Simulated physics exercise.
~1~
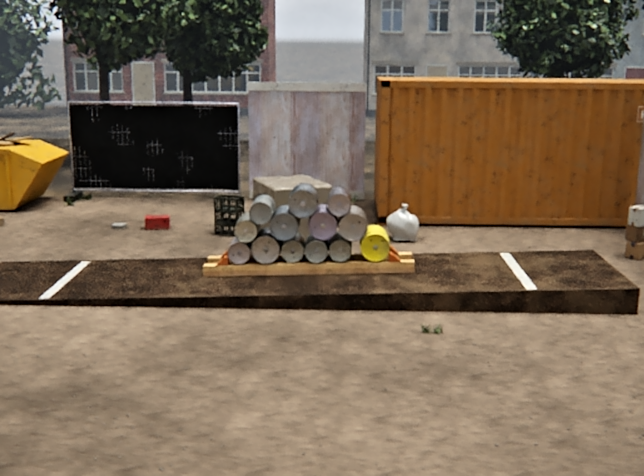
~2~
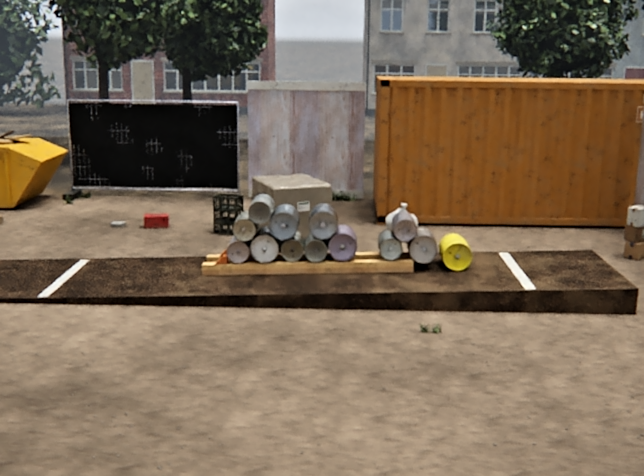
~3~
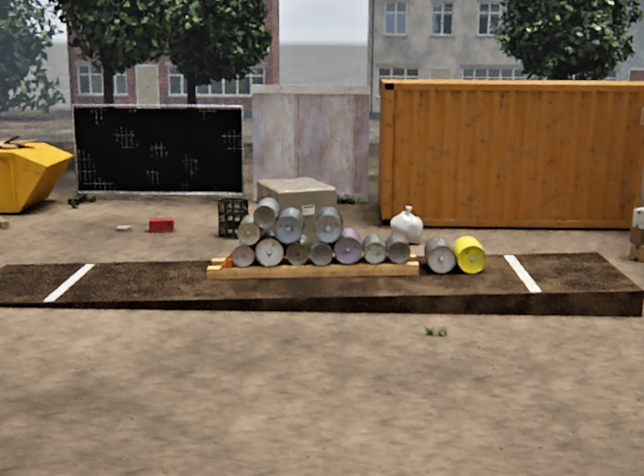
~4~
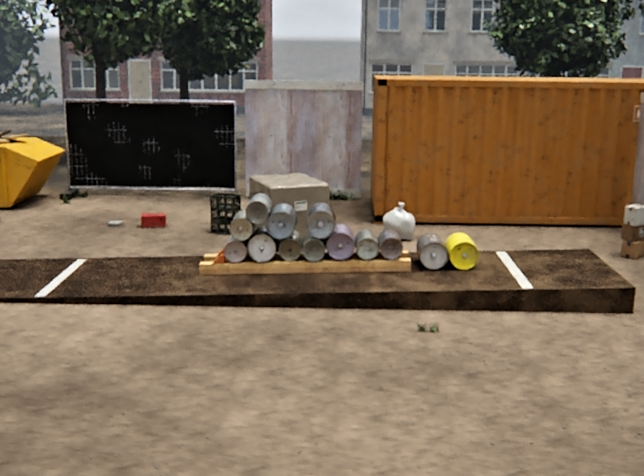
A stack of drums on wooden timbers partly collapsed, and the yellow one at the right end rolled off to the right with a grey one behind it, both stopping on the dirt short of the white line while the rest stayed piled up.
